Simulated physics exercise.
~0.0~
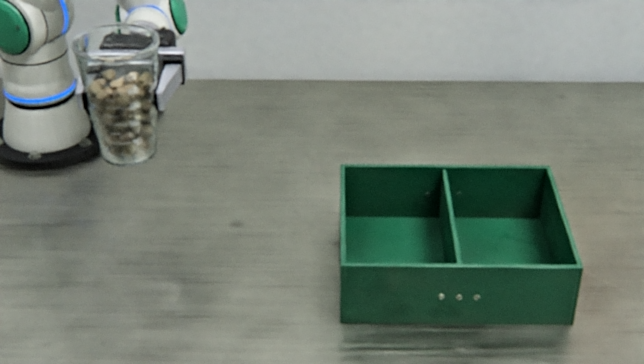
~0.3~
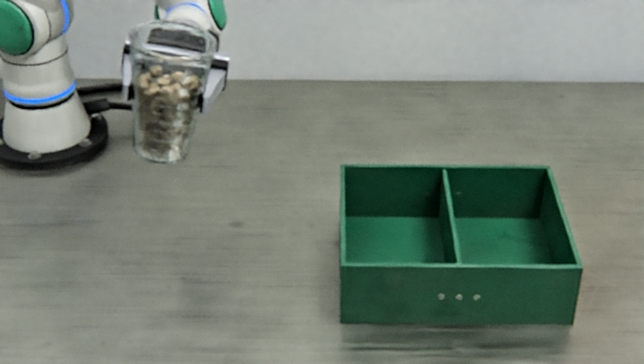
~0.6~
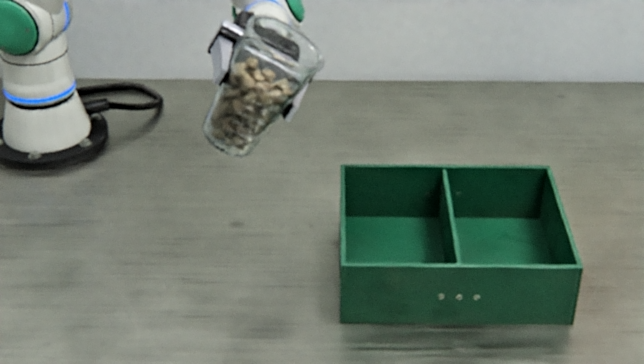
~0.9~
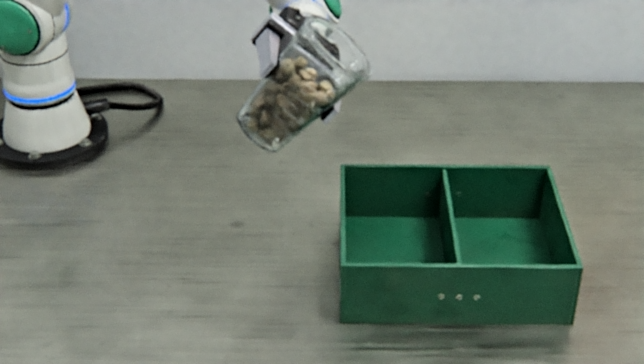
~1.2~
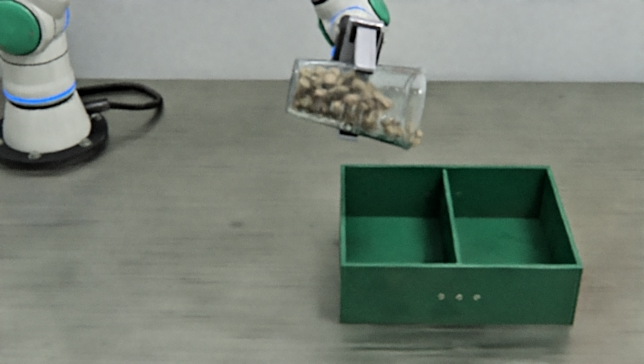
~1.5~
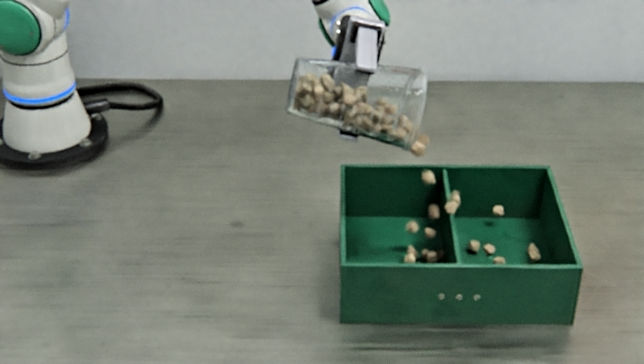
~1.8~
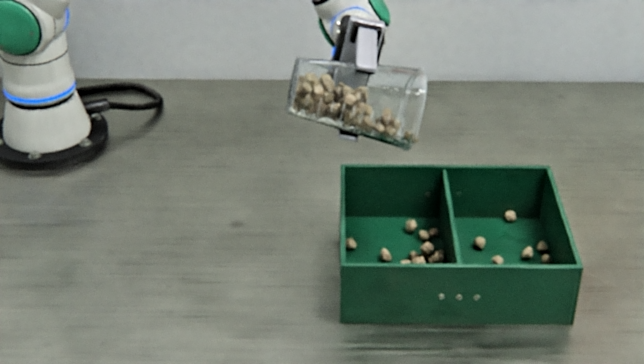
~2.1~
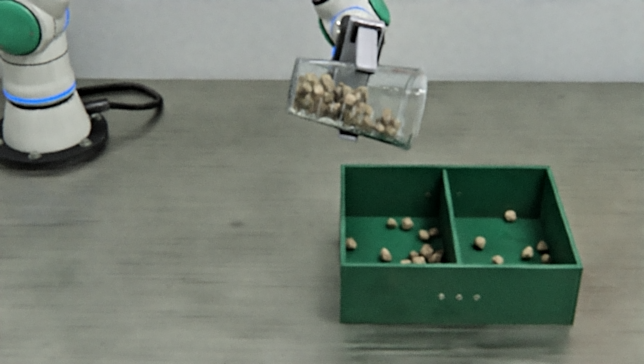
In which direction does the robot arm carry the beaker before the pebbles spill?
The arm carries the beaker to the right, from the upper left toward the green box.
